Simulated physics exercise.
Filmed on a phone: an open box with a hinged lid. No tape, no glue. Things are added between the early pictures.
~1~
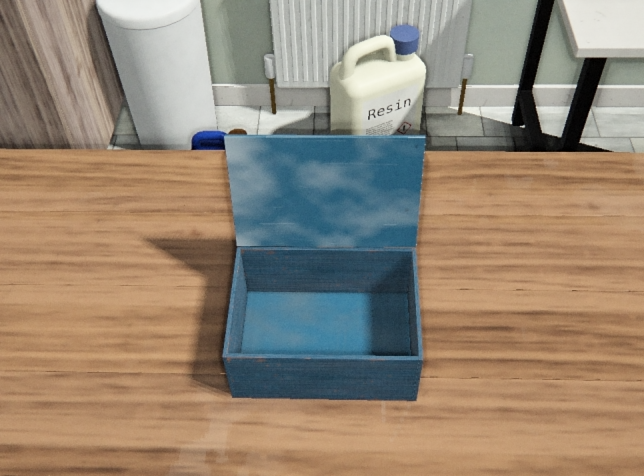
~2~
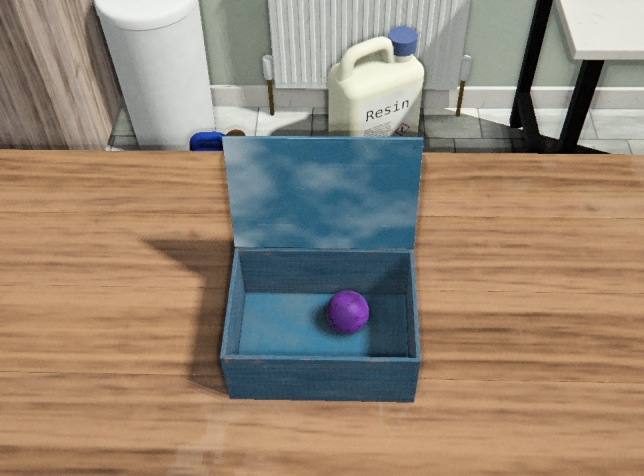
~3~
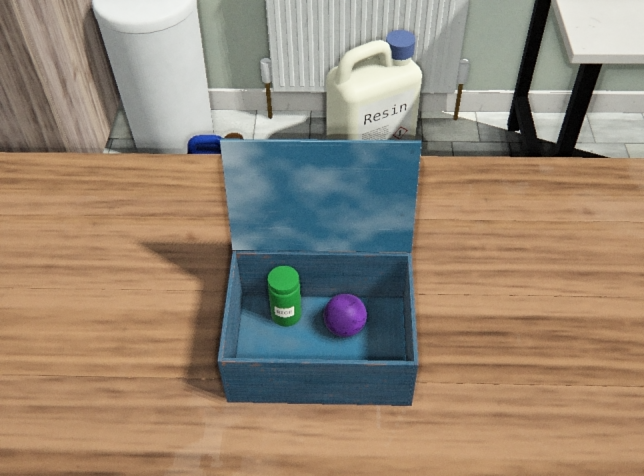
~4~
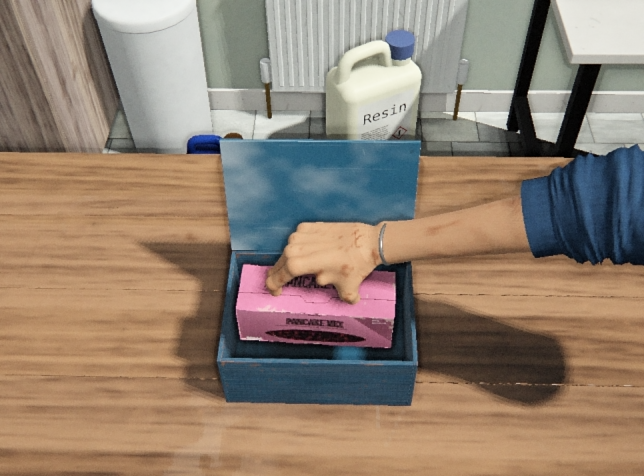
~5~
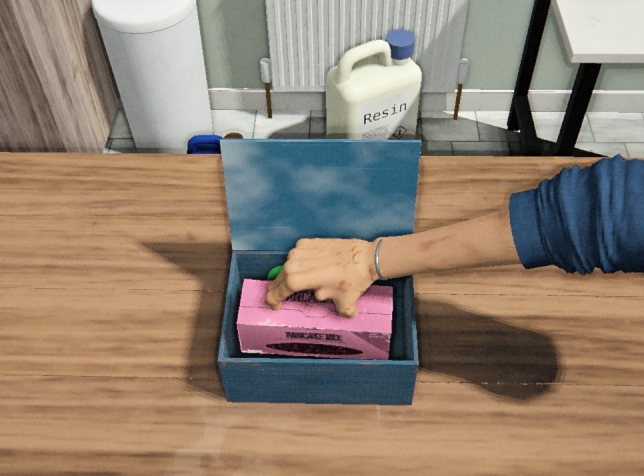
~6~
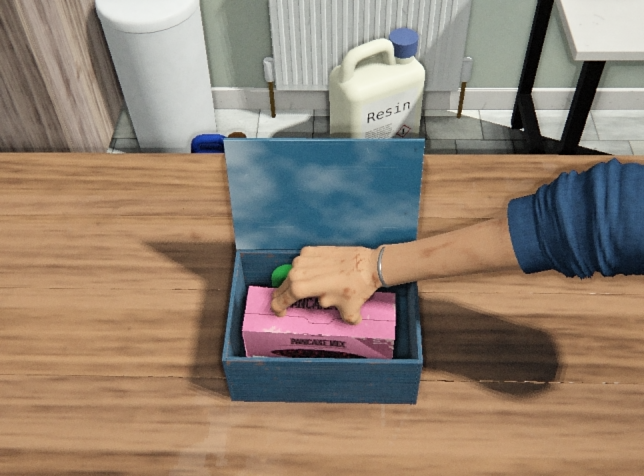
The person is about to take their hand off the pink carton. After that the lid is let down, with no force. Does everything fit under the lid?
Here the lid sits on the rim.
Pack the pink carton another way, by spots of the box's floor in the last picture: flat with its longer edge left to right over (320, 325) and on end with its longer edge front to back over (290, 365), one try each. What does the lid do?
First, it sits on the rim; second, it is held up.
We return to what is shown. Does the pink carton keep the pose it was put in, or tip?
The pink carton keeps its pose.
Then, 0.90 s later than the last frame, lid starting down; pink carton moved a little near (321, 352).
Then, 1.50 s later than the last frame, lid 66° above the rim; pink carton moved a little near (321, 352).
Then, 1.90 s later than the last frame, lid 41° above the rim; pink carton moved a little near (321, 352).
Then, 2.30 s later than the last frame, lid 11° above the rim; pink carton moved a little near (321, 352).
When it is over, lid shut; moved from the start, pink carton; the other 2 as before. End places, in pixels of the last picture, pink carton near (321, 352).
